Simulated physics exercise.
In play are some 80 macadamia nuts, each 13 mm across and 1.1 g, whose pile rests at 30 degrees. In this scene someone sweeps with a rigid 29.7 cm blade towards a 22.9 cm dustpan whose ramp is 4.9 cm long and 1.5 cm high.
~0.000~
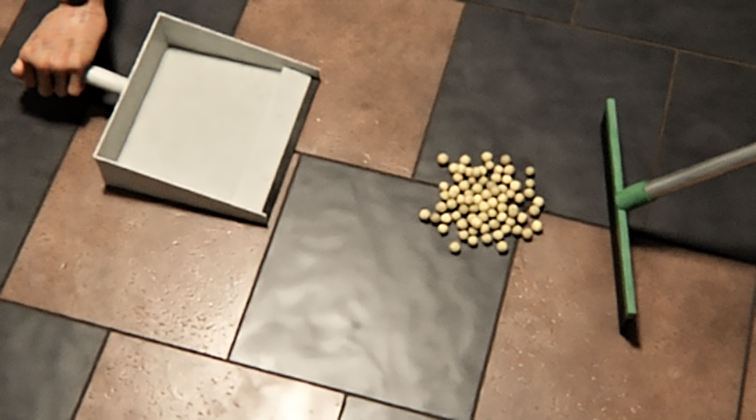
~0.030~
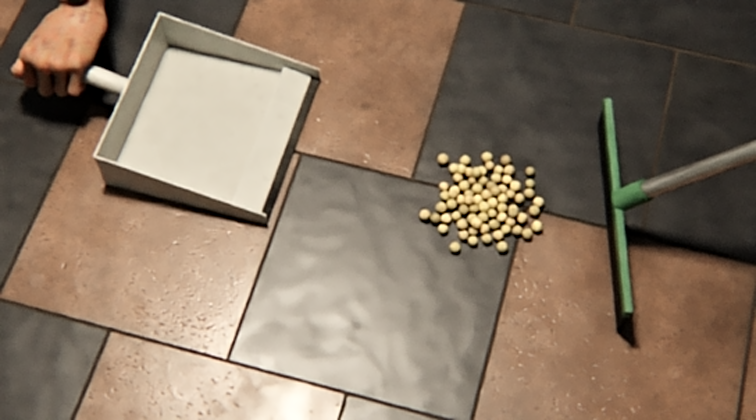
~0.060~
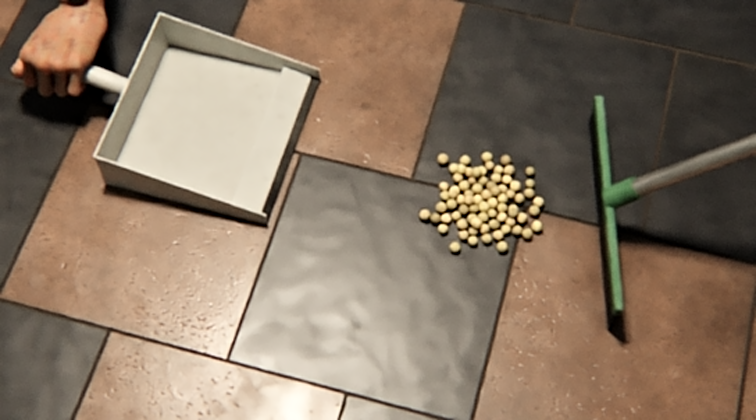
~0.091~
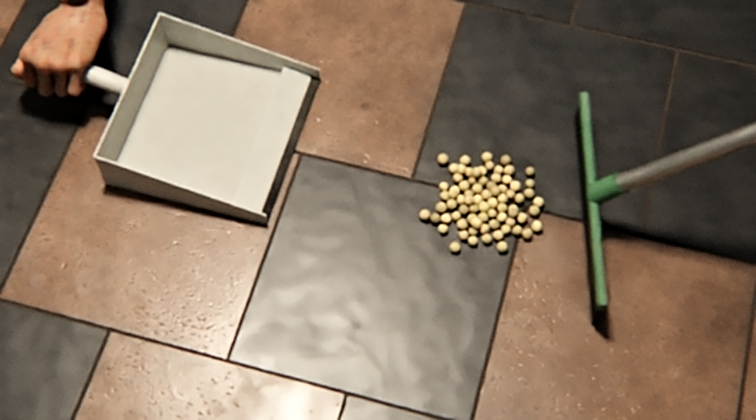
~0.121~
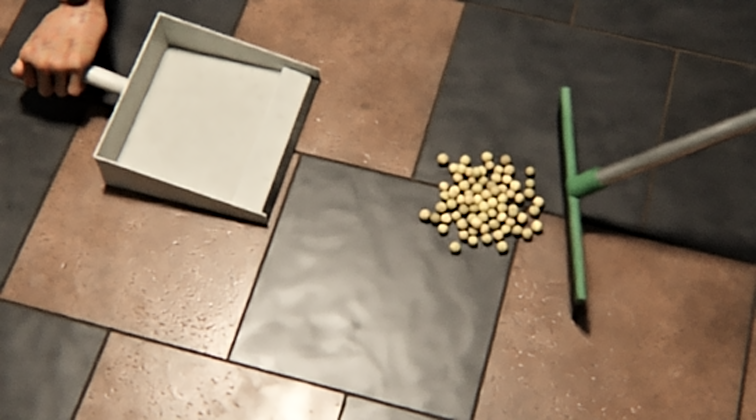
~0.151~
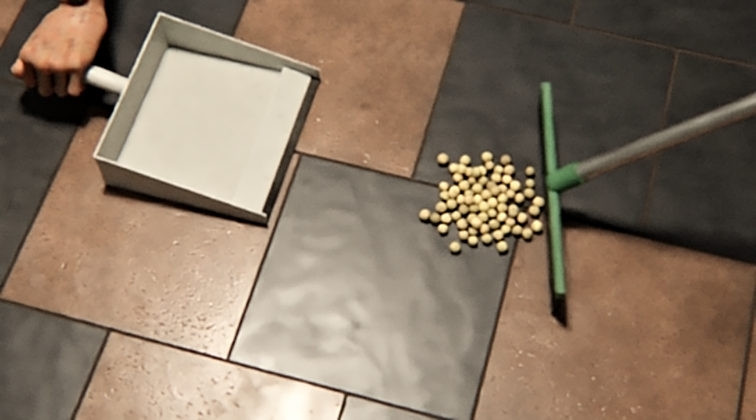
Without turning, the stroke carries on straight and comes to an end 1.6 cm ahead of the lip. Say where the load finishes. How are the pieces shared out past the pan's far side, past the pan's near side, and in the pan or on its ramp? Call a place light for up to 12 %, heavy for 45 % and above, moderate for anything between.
Far side: Light; near side: Moderate; pan: Moderate.
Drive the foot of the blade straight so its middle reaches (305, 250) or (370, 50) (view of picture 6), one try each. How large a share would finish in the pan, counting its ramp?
Some 15 in a hundred and 0 in a hundred.
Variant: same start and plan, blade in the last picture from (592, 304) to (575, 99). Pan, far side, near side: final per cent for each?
Final per cent - pan 5, far 0, near 25.
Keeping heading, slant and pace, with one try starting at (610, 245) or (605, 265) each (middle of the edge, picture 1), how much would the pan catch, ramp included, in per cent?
Roughly 20 % and 15 %.
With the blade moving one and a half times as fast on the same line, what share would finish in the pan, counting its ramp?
Share: Near 15 %.
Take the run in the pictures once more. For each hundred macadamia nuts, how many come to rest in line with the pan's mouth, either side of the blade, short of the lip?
I'd estimate close to 55 per cent.
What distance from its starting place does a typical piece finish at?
28 cm or thereabouts.
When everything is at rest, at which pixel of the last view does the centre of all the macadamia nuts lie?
I'd put it at about (281, 179).
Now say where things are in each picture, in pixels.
Blade from (630, 314) to (609, 107), moved 0.0 cm, 0 of the pieces shifted so far; middle of the pieces at (478, 200); pan at (201, 127), in the first picture.
Blade from (627, 313) to (607, 106), moved 0.4 cm, 0 of the pieces shifted so far; middle of the pieces at (478, 200), in the second picture.
Blade from (617, 310) to (598, 104), moved 1.5 cm, 0 of the pieces shifted so far; middle of the pieces at (478, 200), in the third picture.
Blade from (601, 306) to (583, 100), moved 3.5 cm, 0 of the pieces shifted so far; middle of the pieces at (478, 200), in the fourth picture.
Blade from (580, 300) to (564, 95), moved 6.0 cm, 0 of the pieces shifted so far; middle of the pieces at (478, 200), in the fifth picture.
Blade from (559, 294) to (545, 90), moved 8.5 cm, 0 of the pieces shifted so far; middle of the pieces at (478, 200); pan at (201, 127). Its pace works out near 0.84 m/s, in the sixth picture.
After 0.32 s, middle of the blade 19 cm from the lip; 0 % over the lip, far side 0 %, near side 5 %.
After 0.44 s, middle of the blade 9 cm from the lip; 0 % over the lip, far side 0 %, near side 15 %.
After 0.69 s, middle of the blade 6 cm from the lip; 30 % over the lip, far side 0 %, near side 25 %.
By 1.9 s all is still; far side 0 %, near side 25 %, pan 20 %, in front of the lip or behind the blade 55 %.
